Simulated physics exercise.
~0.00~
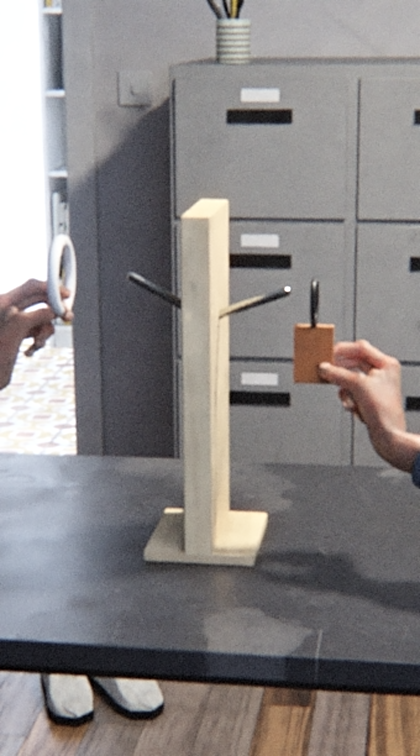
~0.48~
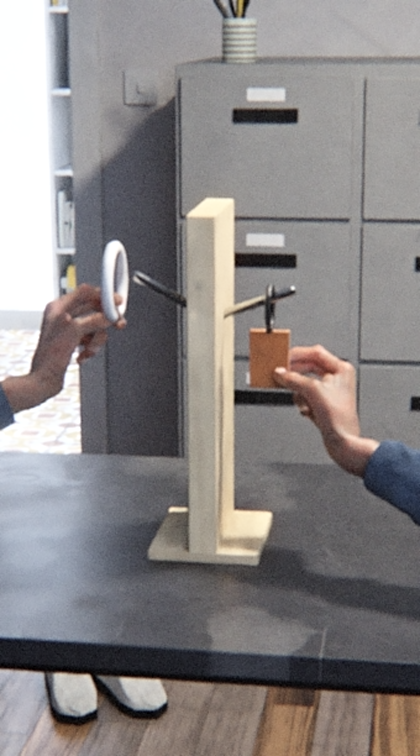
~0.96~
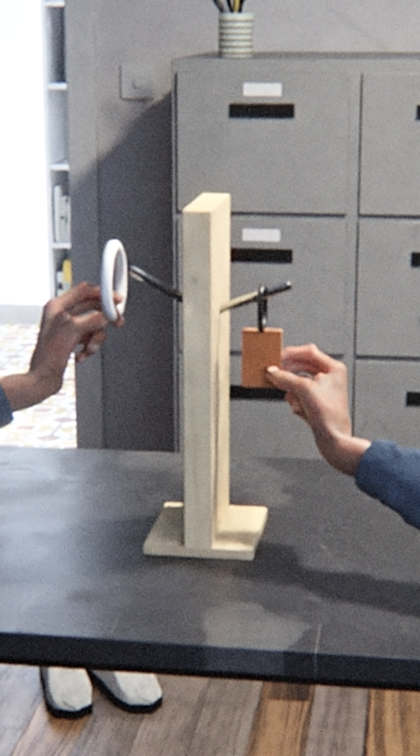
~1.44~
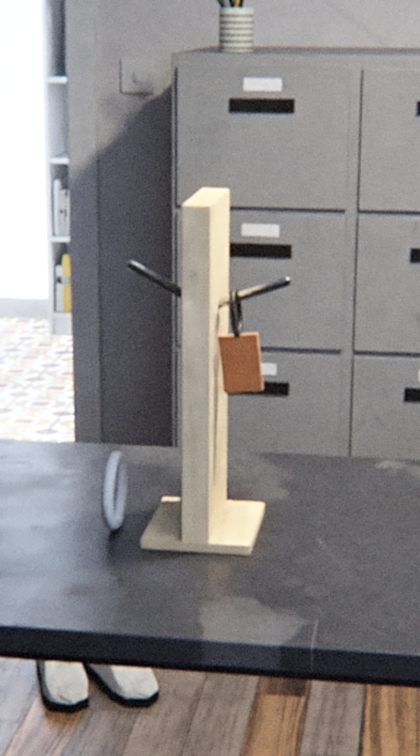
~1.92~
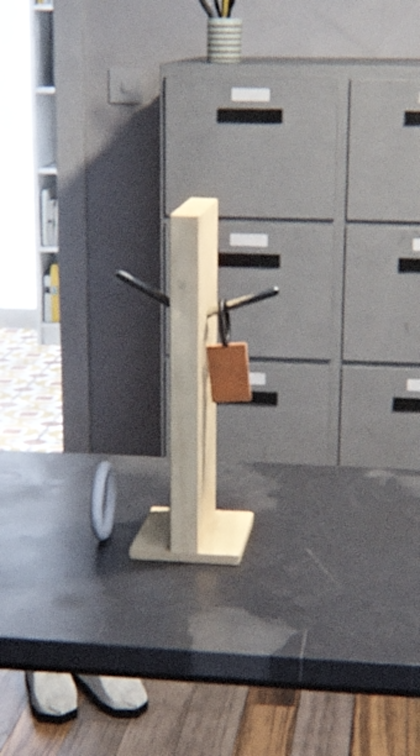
Two hands release an orange tag, which stays on its peg, and white tape, which falls.
